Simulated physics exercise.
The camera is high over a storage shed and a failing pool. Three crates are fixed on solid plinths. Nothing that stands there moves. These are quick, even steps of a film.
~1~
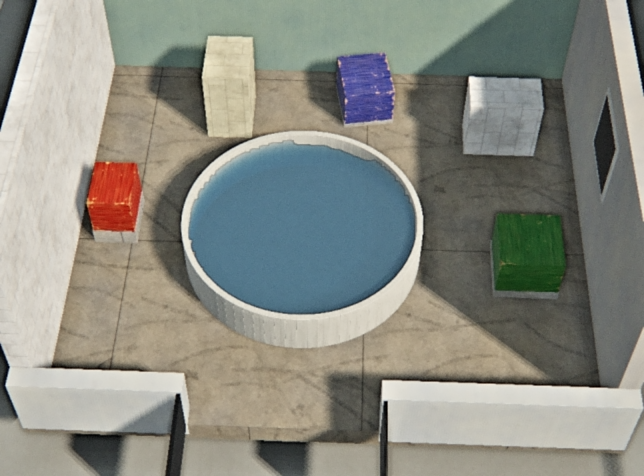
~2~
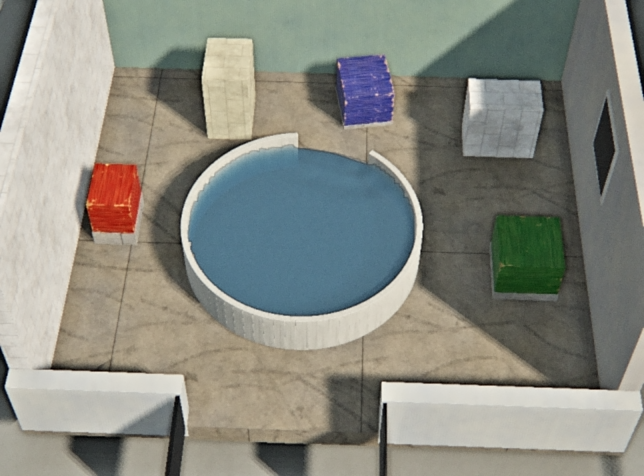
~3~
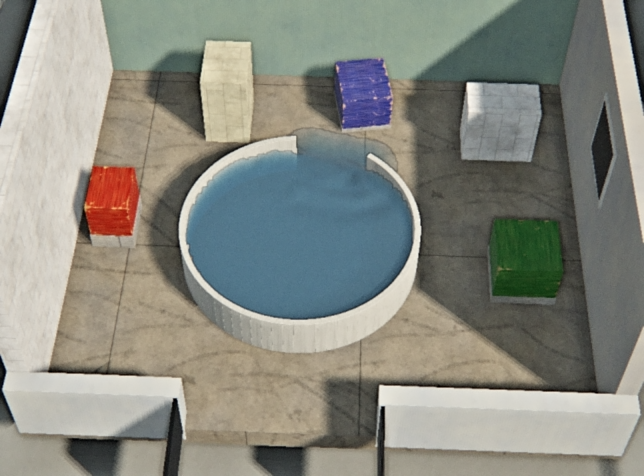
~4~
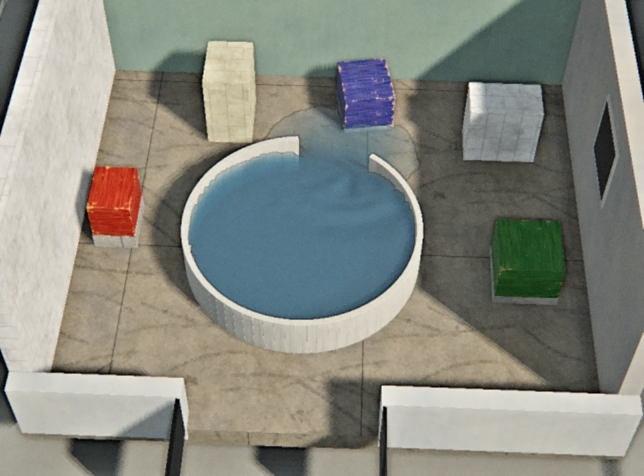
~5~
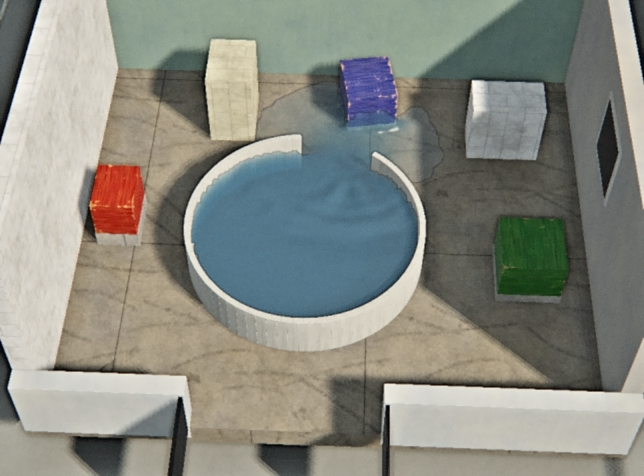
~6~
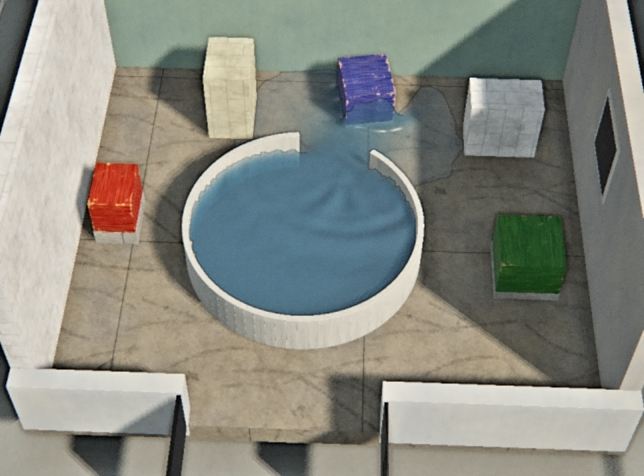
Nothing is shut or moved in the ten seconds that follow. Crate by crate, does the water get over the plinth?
One by one: The green crate is soaked; the blue crate is soaked; the red crate keeps dry.
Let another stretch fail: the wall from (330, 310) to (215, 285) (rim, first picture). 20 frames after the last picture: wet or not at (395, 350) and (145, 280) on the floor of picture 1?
In turn: Free of water, awash.
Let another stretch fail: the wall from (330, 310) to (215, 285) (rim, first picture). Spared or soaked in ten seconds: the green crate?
My reading: The green crate is spared.
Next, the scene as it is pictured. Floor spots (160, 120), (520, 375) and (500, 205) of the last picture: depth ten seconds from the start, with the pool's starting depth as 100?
In that order: 14, 18 and 18 per cent.
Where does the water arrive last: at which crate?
I say the red crate.
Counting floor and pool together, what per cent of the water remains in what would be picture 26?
Some 100 per cent.
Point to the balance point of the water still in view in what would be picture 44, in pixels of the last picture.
Roughly at (341, 203).
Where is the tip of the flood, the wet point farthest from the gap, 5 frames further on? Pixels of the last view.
Near (525, 79).
A moment on, water covers 20 % of the floor; the green crate not reached, the blue crate water round its plinth, the red crate not reached.
Next, water covers 35 % of the floor; the green crate water round its plinth, the blue crate water round its plinth, the red crate not reached.
Then, water covers 55 % of the floor; the green crate water round its plinth, the blue crate water round its plinth, the red crate water round its plinth.
Later, water covers 85 % of the floor; the green crate water round its plinth, the blue crate water round its plinth, the red crate water round its plinth.
In the end, water covers 100 % of the floor; the green crate was topped, the blue crate was topped, the red crate stayed above the water.
